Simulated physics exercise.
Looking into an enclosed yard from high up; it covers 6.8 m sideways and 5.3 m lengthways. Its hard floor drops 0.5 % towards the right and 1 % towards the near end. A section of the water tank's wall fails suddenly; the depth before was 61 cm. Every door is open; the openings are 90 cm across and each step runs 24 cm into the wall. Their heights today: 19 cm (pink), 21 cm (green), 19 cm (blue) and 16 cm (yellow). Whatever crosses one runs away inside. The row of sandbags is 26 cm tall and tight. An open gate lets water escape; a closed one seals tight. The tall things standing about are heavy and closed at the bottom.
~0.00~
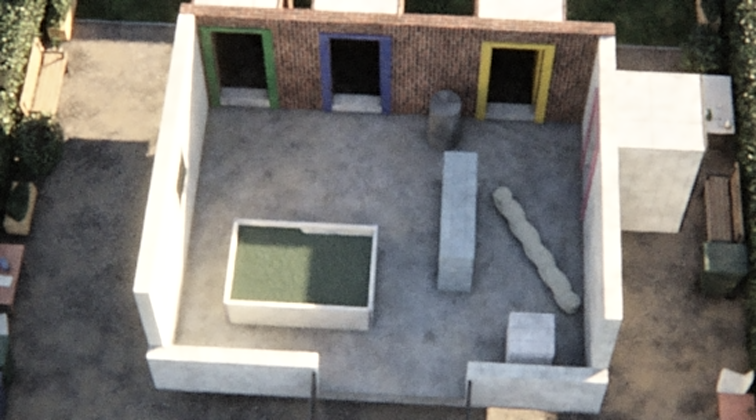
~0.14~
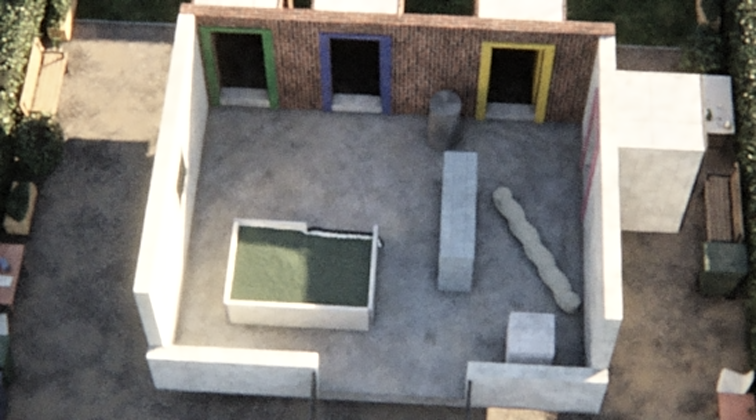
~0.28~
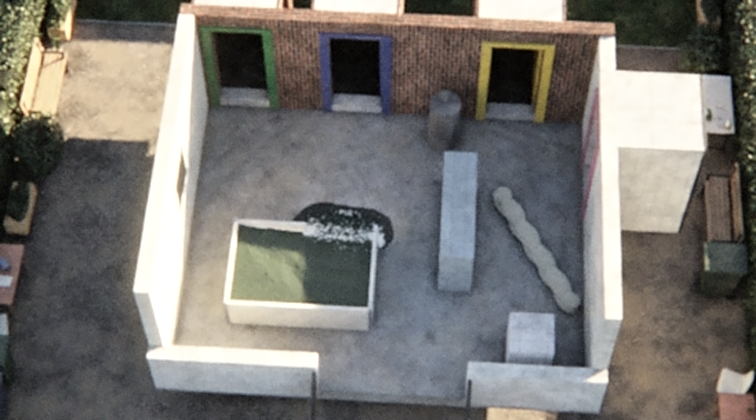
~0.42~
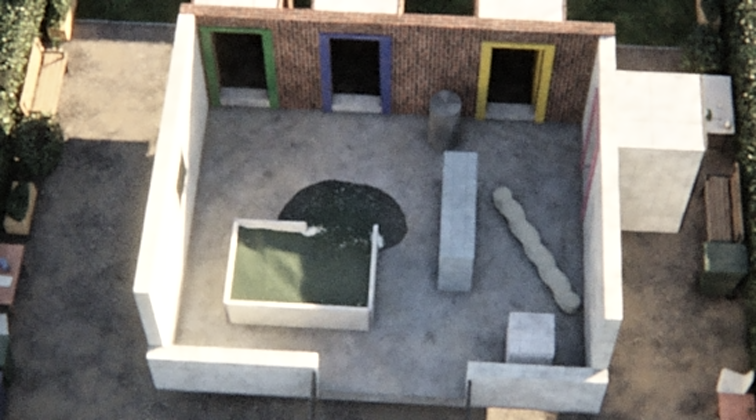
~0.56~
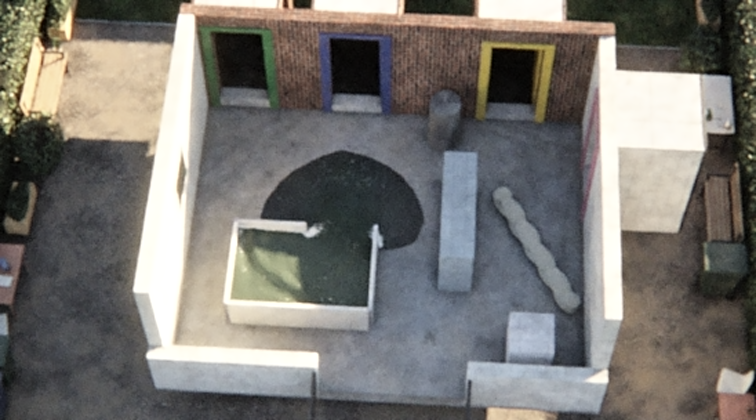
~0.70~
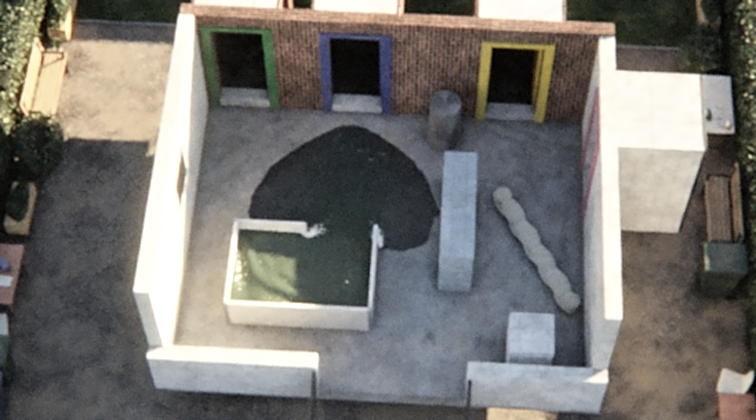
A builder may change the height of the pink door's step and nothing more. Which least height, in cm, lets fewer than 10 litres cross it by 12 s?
About 11 cm.
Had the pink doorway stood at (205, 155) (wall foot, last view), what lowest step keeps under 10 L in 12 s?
About 11.5 cm.
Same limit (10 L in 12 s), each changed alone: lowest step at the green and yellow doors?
Roughly 13.0 cm at green and 7.5 cm at yellow.
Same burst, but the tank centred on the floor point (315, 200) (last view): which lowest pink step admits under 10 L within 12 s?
Some 9.0 cm.
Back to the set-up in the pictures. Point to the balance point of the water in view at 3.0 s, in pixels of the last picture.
At about (343, 203).
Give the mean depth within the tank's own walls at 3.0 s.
Roughly 24 cm on average.
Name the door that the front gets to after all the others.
Last comes the pink one.
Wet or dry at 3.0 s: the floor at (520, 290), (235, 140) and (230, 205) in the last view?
In turn: Dry, under water, still dry.
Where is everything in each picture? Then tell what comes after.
In the first picture, still water, 61 cm deep, in the water tank at (302, 267); the pink door at (590, 161) is dry.
In the second picture, the front is at a hidden place, 0.3 m from the gap on the far side; 0.3 m2 of floor is wet, 61 cm left at the back.
In the third picture, the gap is on the far side, the front 0.8 m out at (322, 206); the back of the water tank holds 61 cm.
In the fourth picture, the gap is on the far side, the front 1.3 m out at (331, 184); the back of the water tank holds 60 cm.
In the fifth picture, the gap is on the far side, the front 1.9 m out at (340, 155); the back of the water tank holds 53 cm.
In the sixth picture, the gap is on the far side, the front 2.4 m out at (342, 130); the back of the water tank holds 52 cm; 2.7 m in a straight line remain to the pink door at (590, 161).
After 1.4 s water covers 30 % of the floor, deepest (34 cm) near (357, 244); it has not reached the pink door.
After 3.0 s water covers 45 % of the floor, deepest (24 cm) near (576, 126); 5 cm at the pink door, 0 litres in over its 19 cm step.
After 12.0 s water covers 95 % of the floor, deepest (12 cm) near (556, 264); 10 cm at the pink door, 0 litres in over its 19 cm step.
At the pink door as built, the water arrived by 3.0 s and peaked near 13 cm at 8.2 s.
Run again over the same 12 s with other heights there, 36 litres in over 9 cm, 5 litres over 12 cm. The limit of 10 litres is kept from about 11 cm up.
